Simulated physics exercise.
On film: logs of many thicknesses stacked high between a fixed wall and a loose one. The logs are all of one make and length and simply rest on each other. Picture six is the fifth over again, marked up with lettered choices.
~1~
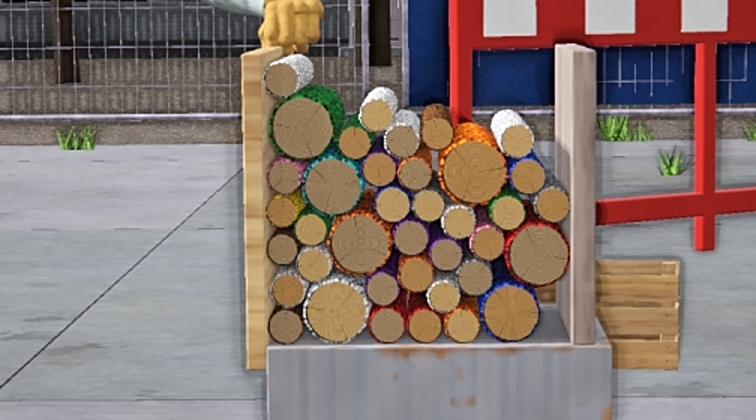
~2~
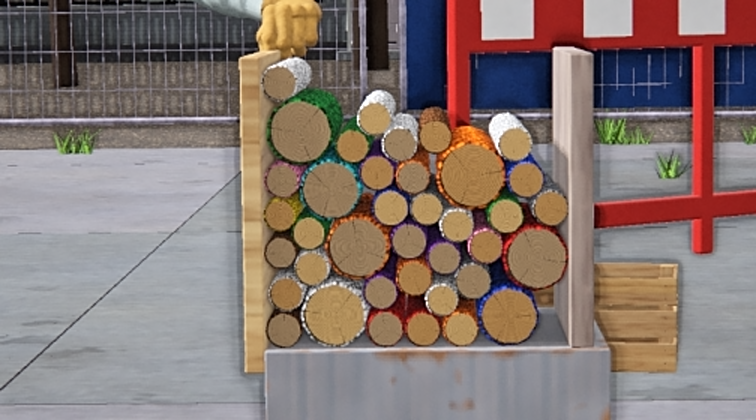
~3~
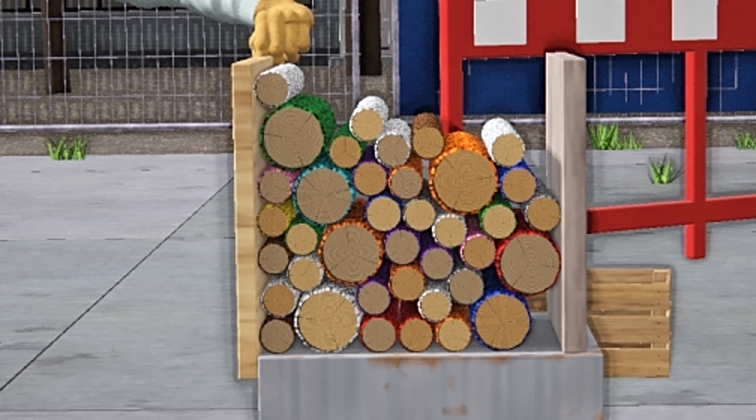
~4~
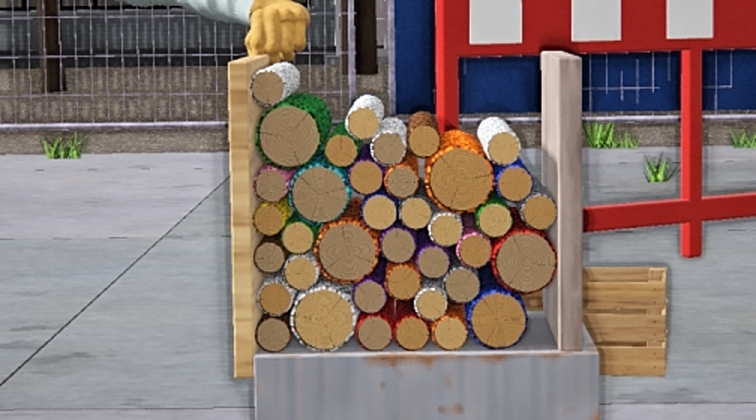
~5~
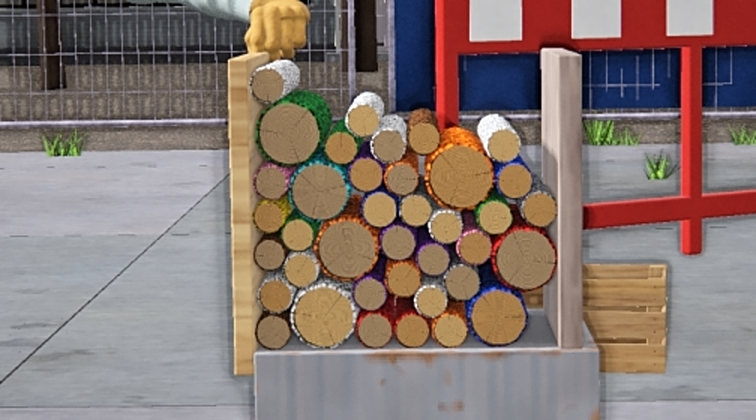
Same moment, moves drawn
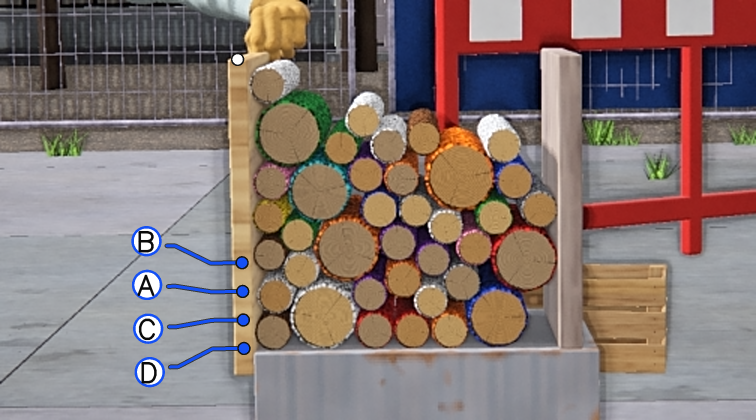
On a paved yard by a wire fence, a yellow-gloved hand stayed at the top of the left board beside a pile of round logs, and nothing moved except the view, which shifted slightly.
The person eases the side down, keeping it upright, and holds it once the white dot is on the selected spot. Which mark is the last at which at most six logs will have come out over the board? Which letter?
No lower than B.
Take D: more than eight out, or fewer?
It loses more than eight.
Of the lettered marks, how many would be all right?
One of them.
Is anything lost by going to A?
Yes.
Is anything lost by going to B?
Yes.
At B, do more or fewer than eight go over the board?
It loses fewer than eight.
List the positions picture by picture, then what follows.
In the first picture, a log (333, 186); a log (429, 206); a log (302, 128).
In the second picture, a log (300, 132); a log (515, 144).
In the third picture, side board (260, 205); a log (277, 336).
In the fourth picture, a log (498, 321); a log (346, 252).
In the fifth picture, a log (433, 260); a log (319, 191); a log (416, 211).
On the marked copy, A at (243, 291); B at (242, 263); C at (243, 320); D at (244, 349); the white dot at (238, 60).
Following B. Soon after the start, top of the board (250, 146).
Later, top of the board (252, 243).
In the end, top of the board (252, 261), four out over the board.
As for the rest, A more than six out over the board; C more than six out over the board; D more than six out over the board.
